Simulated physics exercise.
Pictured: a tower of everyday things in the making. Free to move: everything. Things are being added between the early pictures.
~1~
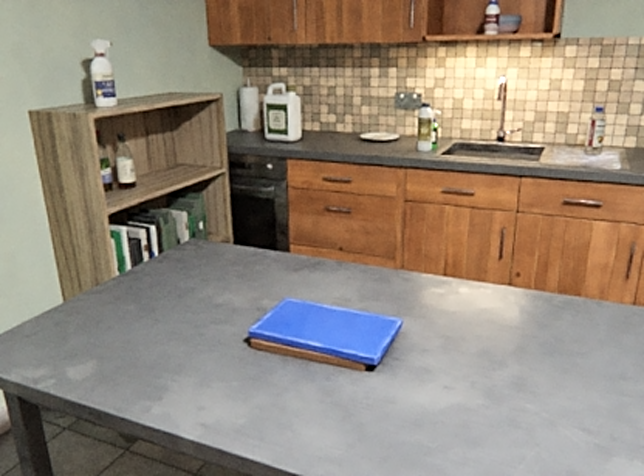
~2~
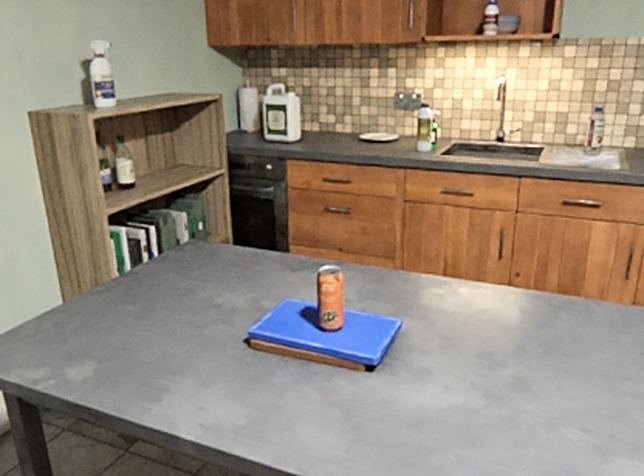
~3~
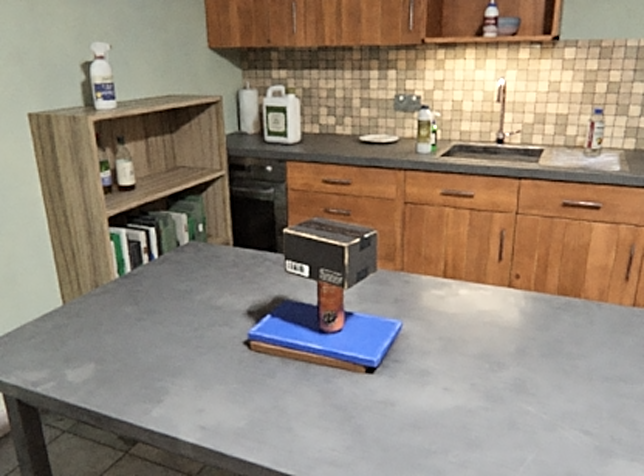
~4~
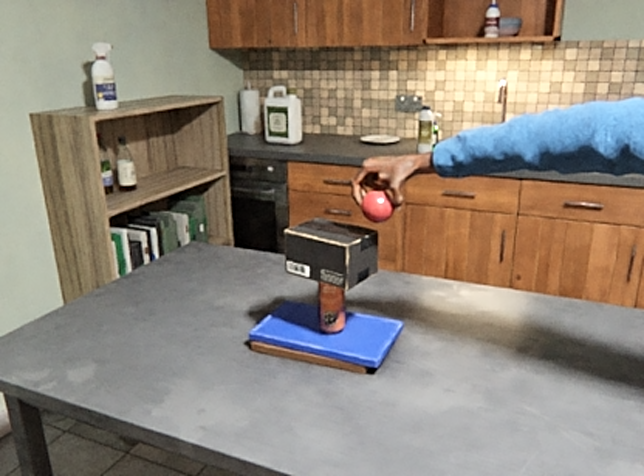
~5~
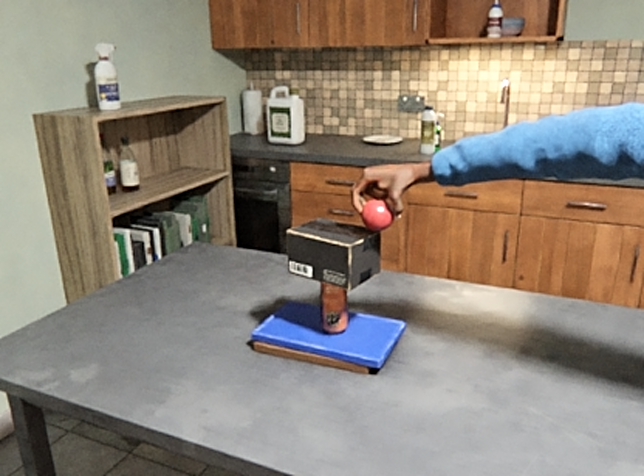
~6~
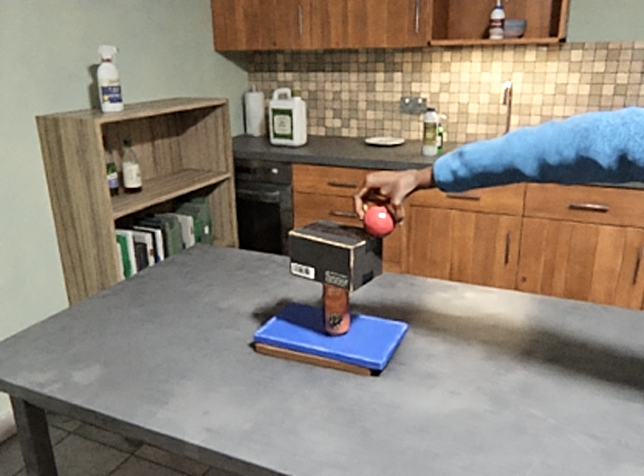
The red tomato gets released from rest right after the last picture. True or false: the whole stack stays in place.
False.
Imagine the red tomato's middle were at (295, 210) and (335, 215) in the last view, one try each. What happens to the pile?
First try: The pile topples; second try: It stands firm.
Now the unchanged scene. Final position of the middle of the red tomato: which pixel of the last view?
Around (448, 362).
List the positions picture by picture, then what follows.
In the first frame, the last thing is not in view yet.
In the second frame, the last thing is not in view yet; orange can (331, 299).
In the third frame, the last thing is not in view yet.
The fourth frame shows coming down; red tomato (378, 206); orange can (332, 302).
The fifth frame shows coming down; red tomato (378, 215).
The sixth frame shows in place under the hand; red tomato (380, 221); orange can (336, 304).
Then, 0.30 s past the last view, red tomato now fallen; black box rocked 46° from its first pose.
Then, 0.50 s past the last view, black box now fallen.
Then, 0.80 s past the last view, things are still on the move.
Finally, fallen, red tomato and black box; the other 3 still in place. Final places as the last picture's camera would see them, red tomato near (448, 362). The pile comes apart.
